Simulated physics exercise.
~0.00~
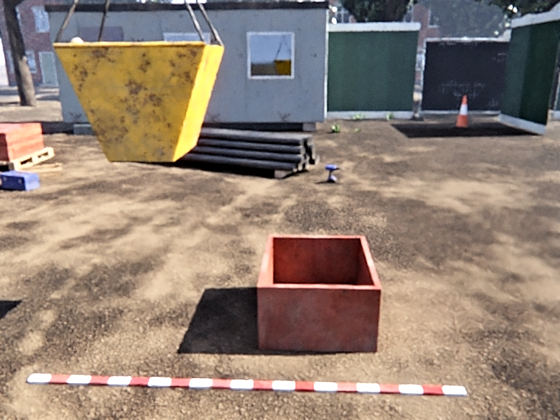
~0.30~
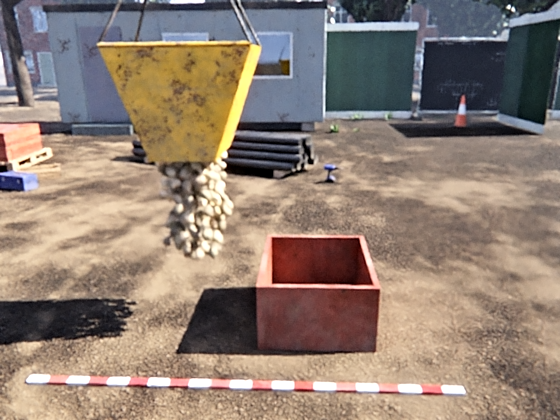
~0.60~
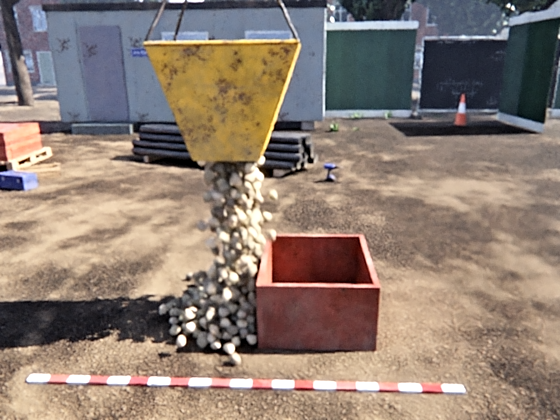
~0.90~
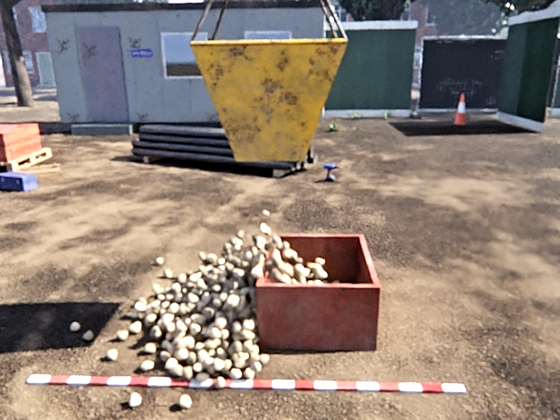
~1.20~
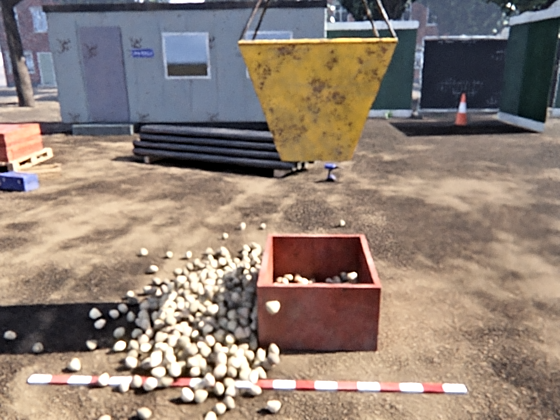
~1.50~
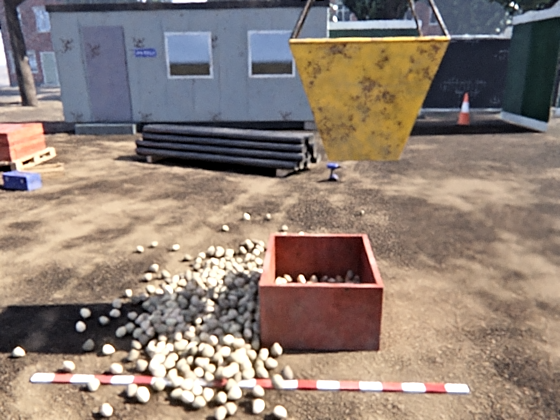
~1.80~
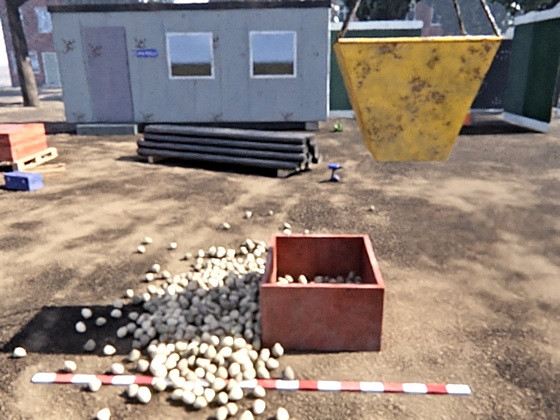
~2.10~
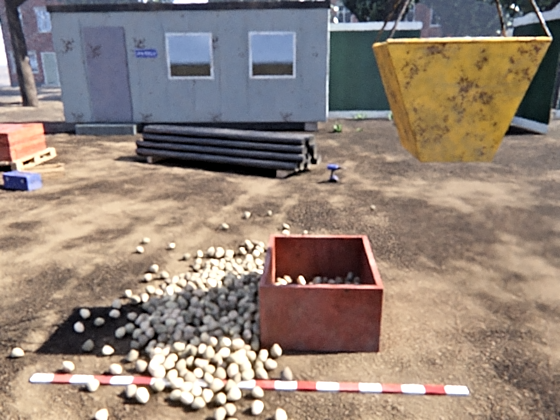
The clip shows a yellow skip moving right across a yard and dropping pale stones from its underside, most of which pile up left of a red open bin while a few land inside, before the emptied skip carries on to the right and the spilled heap lies still.
